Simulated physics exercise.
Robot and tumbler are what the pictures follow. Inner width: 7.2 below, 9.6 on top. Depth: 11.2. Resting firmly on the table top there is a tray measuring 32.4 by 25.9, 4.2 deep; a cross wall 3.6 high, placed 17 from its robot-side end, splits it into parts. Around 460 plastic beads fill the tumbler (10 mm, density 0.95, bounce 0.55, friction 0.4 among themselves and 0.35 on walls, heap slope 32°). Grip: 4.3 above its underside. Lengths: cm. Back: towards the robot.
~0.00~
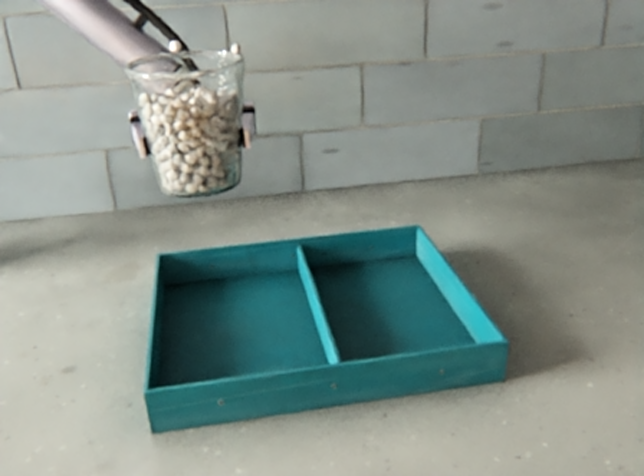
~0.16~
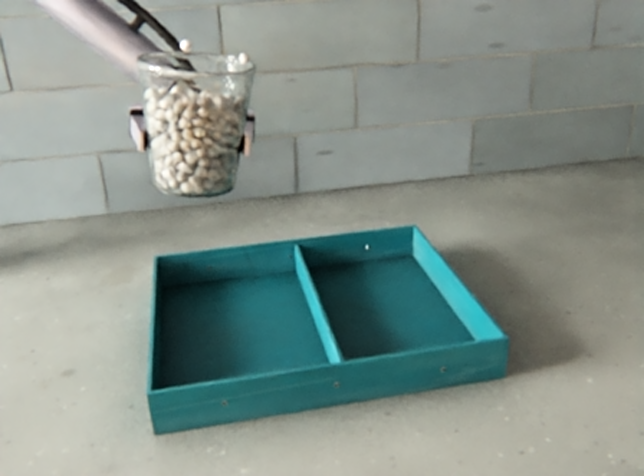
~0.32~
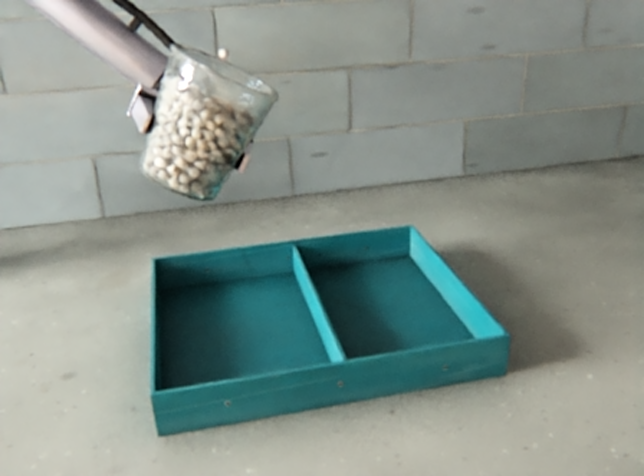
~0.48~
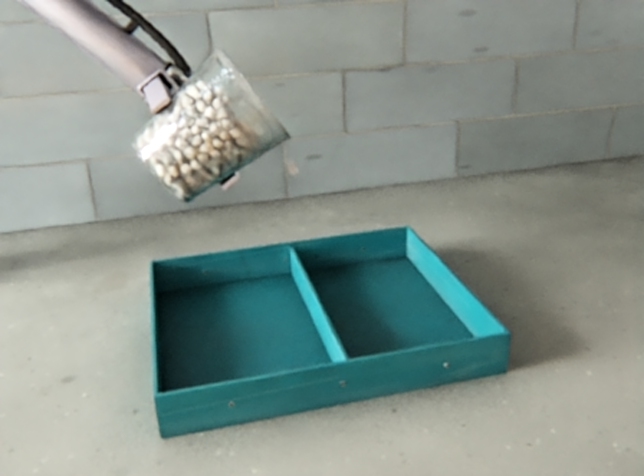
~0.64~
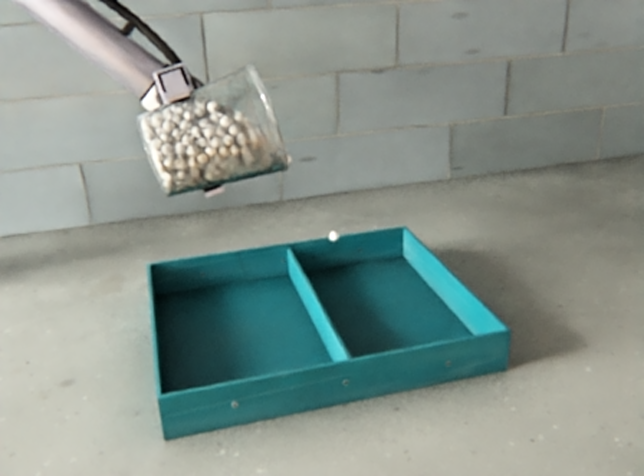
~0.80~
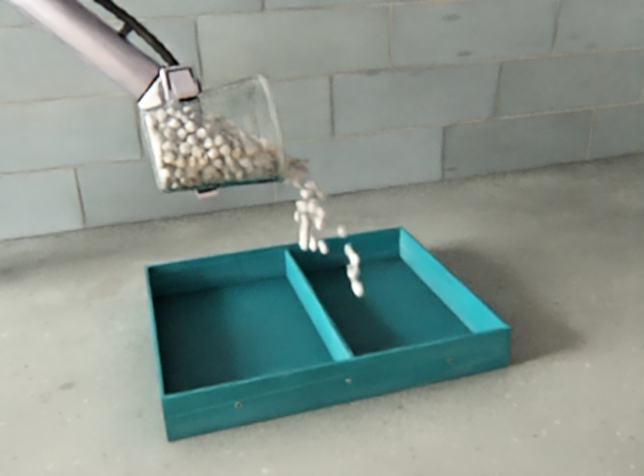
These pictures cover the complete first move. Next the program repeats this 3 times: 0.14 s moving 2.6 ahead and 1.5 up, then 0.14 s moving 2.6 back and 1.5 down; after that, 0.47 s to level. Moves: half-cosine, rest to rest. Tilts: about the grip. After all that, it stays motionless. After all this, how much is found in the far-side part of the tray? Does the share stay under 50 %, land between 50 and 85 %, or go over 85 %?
It lands between 50 and 85 %.
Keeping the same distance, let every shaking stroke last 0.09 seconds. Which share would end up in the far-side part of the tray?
Roughly 90 percent then.
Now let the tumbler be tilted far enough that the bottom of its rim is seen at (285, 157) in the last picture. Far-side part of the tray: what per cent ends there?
I'd say close to 40 per cent.
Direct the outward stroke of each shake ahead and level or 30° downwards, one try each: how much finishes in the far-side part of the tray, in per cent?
Estimates, in order: 70 % then 55 %.
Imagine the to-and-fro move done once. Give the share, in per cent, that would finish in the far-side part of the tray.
Approx. 40 per cent.
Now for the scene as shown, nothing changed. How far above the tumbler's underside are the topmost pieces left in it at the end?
5.0 cm.
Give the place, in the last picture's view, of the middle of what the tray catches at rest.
It sits close to (379, 311).
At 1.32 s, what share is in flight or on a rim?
It amounts to roughly 11 in a hundred.
After 1.32 s, tilted 85° forward, highest piece 22 above the table; 214 in the tumbler, 182 in the far-side part, 16 in the robot-side part, 1 on the table or floor, 51 in flight or on a rim.
After 1.85 s, tilted 50° forward, highest piece 25 above the table; 311 in the far-side part, 98 in the tumbler, 49 in the robot-side part, 2 on the table or floor, 4 in flight or on a rim.
After 2.31 s, level, highest piece 23 above the table; 315 in the far-side part, 98 in the tumbler, 49 in the robot-side part, 2 on the table or floor.
After 3.36 s, level, highest piece 23 above the table; 315 in the far-side part, 98 in the tumbler, 49 in the robot-side part, 2 on the table or floor.
At rest, 315 in the far-side part, 98 in the tumbler, 49 in the robot-side part, 2 on the table or floor. That is 68 % in the far-side part of the tray.
